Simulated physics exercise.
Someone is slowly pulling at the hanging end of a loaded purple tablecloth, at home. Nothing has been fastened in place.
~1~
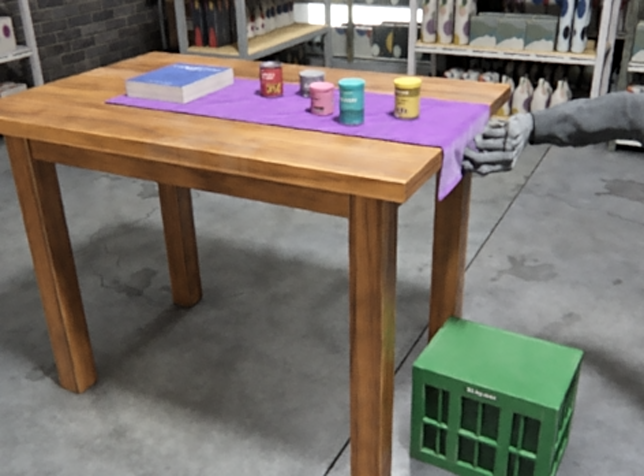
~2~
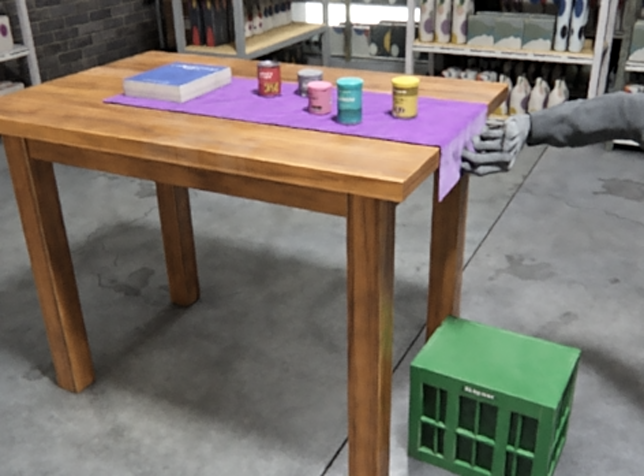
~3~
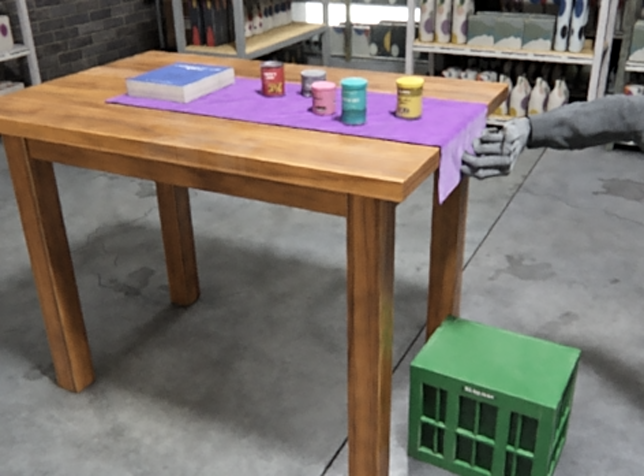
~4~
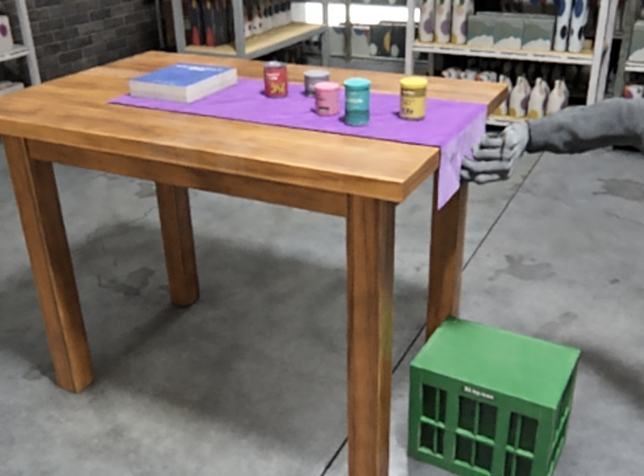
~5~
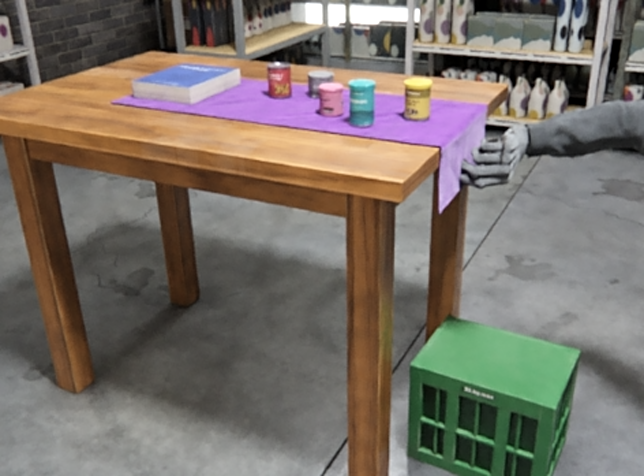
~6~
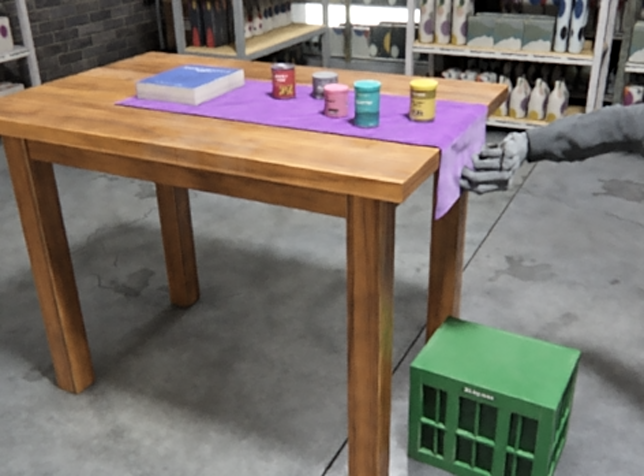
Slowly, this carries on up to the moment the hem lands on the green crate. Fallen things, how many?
Four.
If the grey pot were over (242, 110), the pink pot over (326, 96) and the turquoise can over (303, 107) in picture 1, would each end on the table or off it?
Short version: Grey pot stays, pink pot drops, turquoise can drops.
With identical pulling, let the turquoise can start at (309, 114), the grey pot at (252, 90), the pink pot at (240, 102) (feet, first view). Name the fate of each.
Outcome: Turquoise can falls away, grey pot stays, pink pot stays.
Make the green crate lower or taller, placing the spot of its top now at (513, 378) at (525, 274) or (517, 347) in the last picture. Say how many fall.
For the first height 1, for the second 3.
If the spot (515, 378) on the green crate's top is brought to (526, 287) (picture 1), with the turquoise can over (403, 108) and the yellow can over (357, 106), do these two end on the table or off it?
Looks like the turquoise can ends up down, and the yellow can hangs in there.
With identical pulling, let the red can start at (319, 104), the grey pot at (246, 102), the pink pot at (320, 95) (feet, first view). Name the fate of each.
Here's the result: The red can leaves the top, the grey pot remains in place and the pink pot leaves the top.
A little later, hem near (460, 251); yellow can gone.
Next, hem near (459, 298); yellow can and turquoise can gone.
Later still, hem near (458, 336); yellow can, turquoise can and pink pot gone.
When it is over, hem on the crate; yellow can, turquoise can, pink pot and grey pot gone. Over the edge go four.
